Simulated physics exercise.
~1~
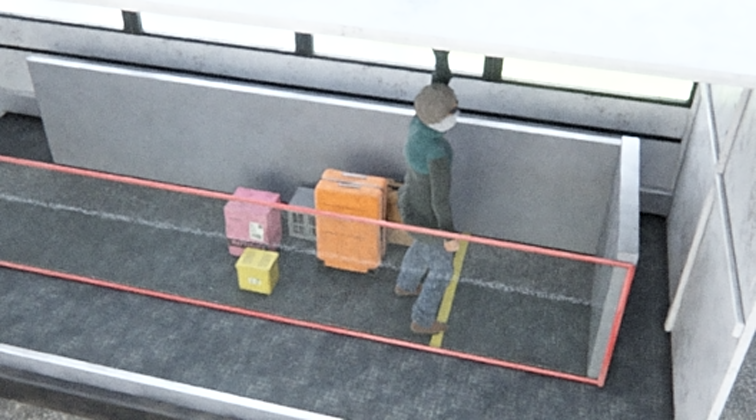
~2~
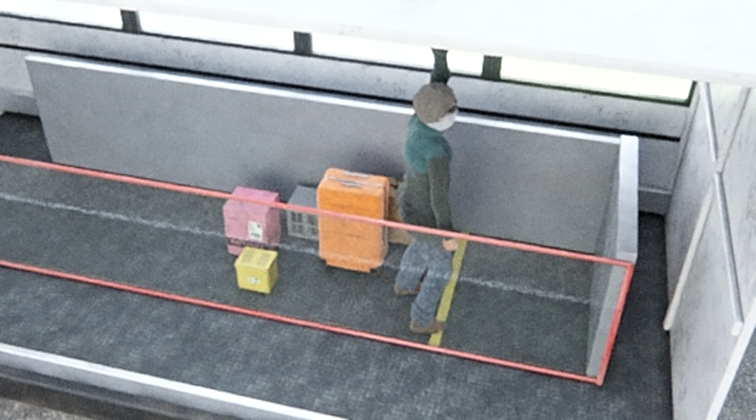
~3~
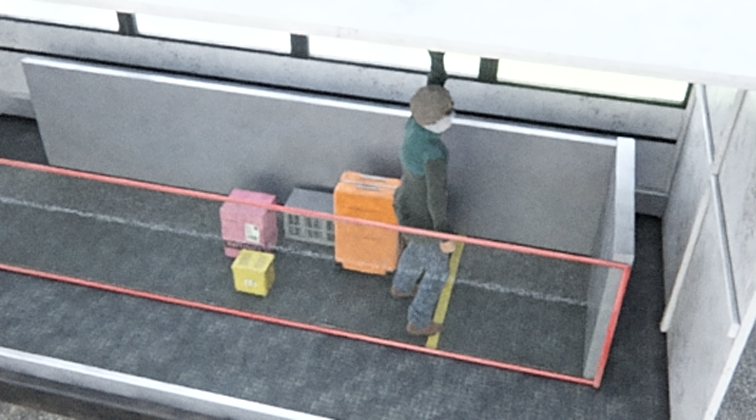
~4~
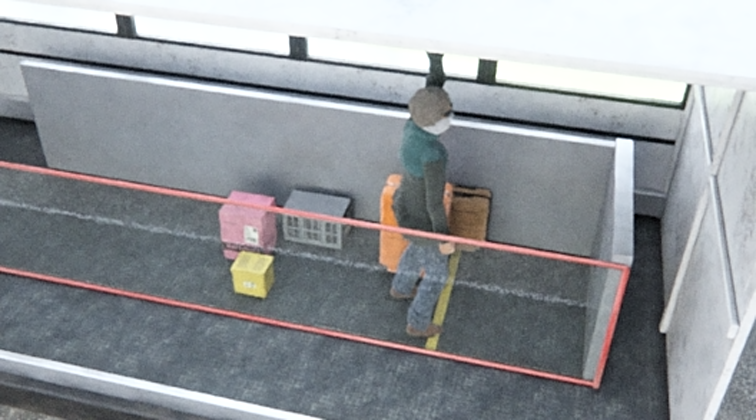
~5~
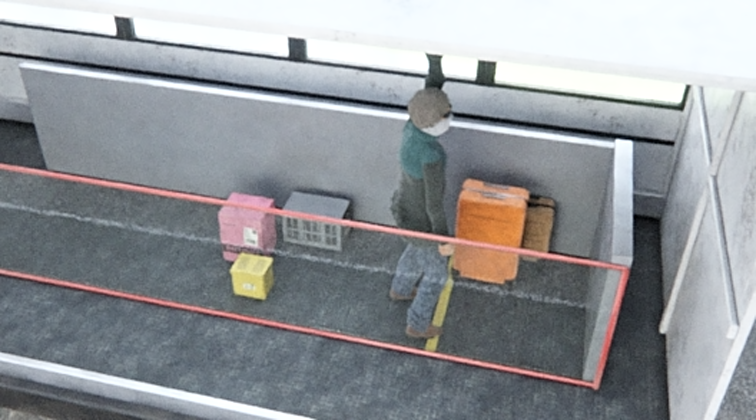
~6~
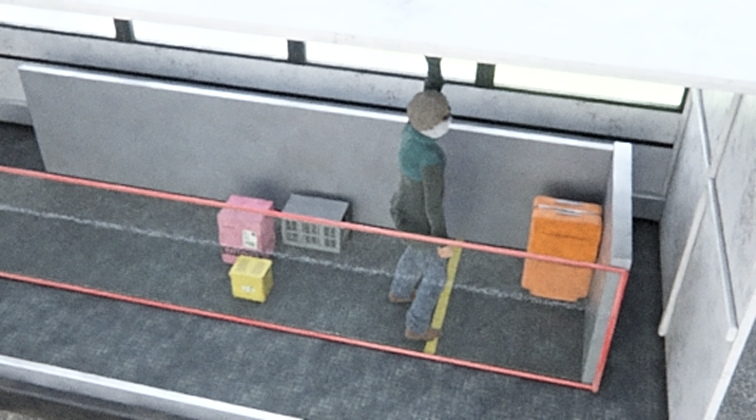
A big orange wheeled case slid right behind a standing passenger, past the yellow line, with a small brown case moving ahead of it, and ended near the bay's right end, hiding the brown one, while the pink pack, grey crate and yellow tub stayed put.
